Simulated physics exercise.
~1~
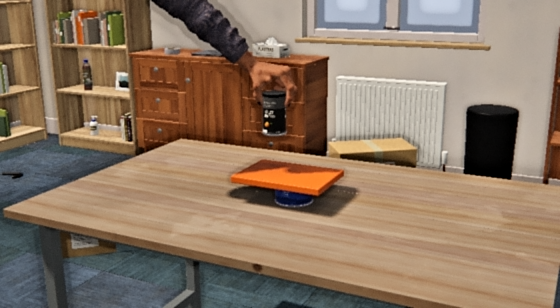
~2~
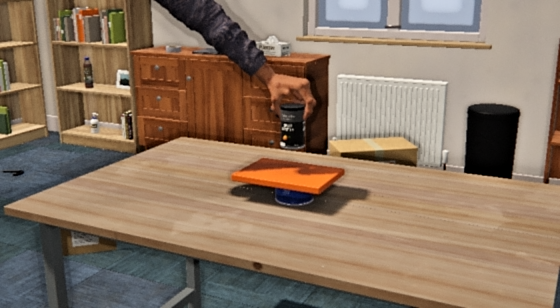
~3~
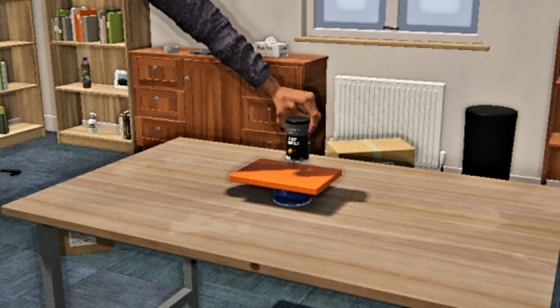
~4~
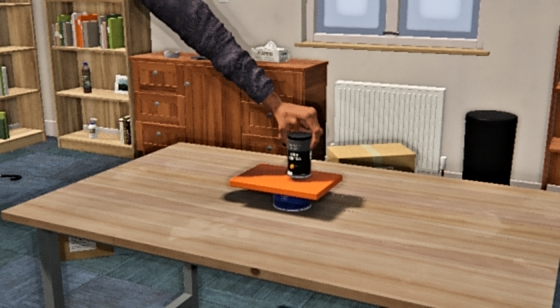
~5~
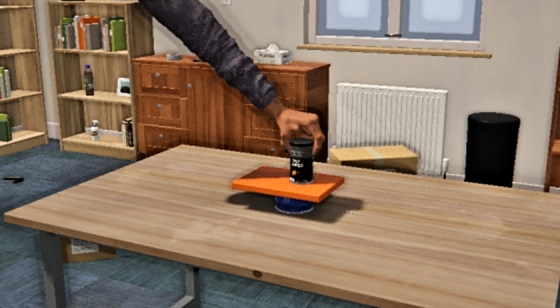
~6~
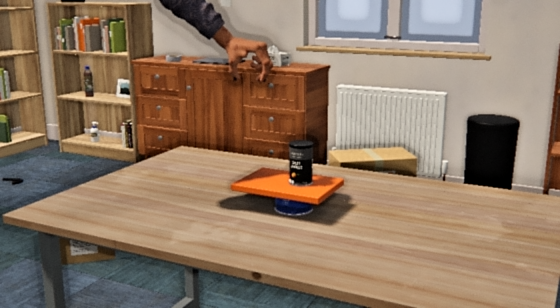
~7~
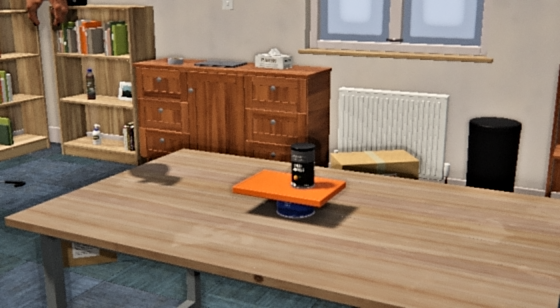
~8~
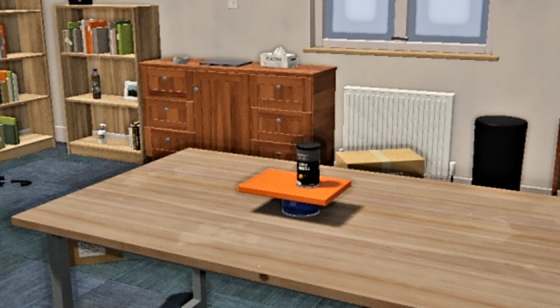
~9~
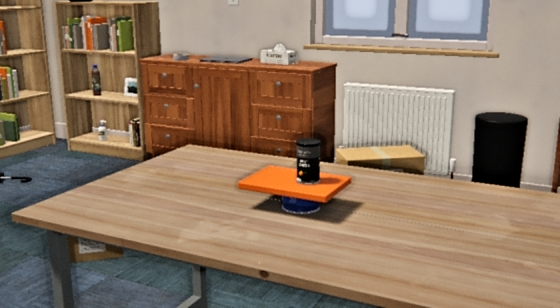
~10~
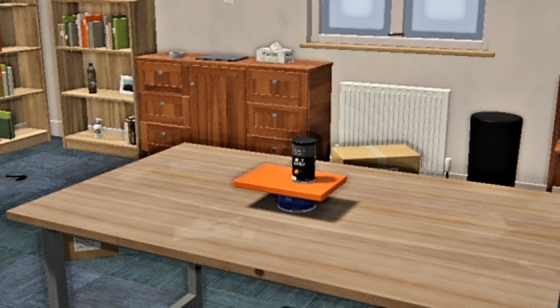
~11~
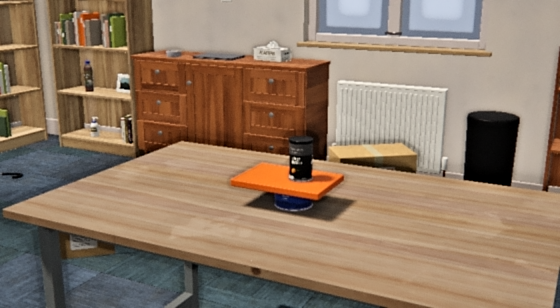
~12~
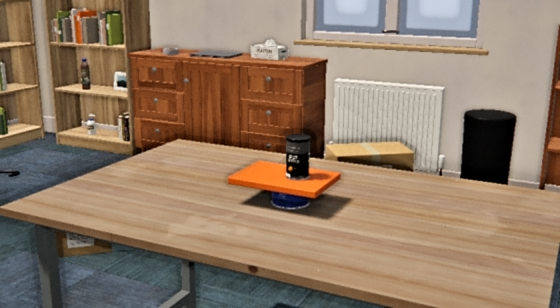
The clip opens on a wooden table in a room with bookshelves and a chest of drawers, where a flat orange lid rests on top of a small blue tub. A hand reaches in from the upper left, holding a black tin upright above the lid. It moves the tin slightly right and lowers it onto the lid, right of the middle. The fingers let go, and the hand draws back to the upper left and out of view. The view sways a little, but the tin stays upright and the stack holds, with all three pieces in place.
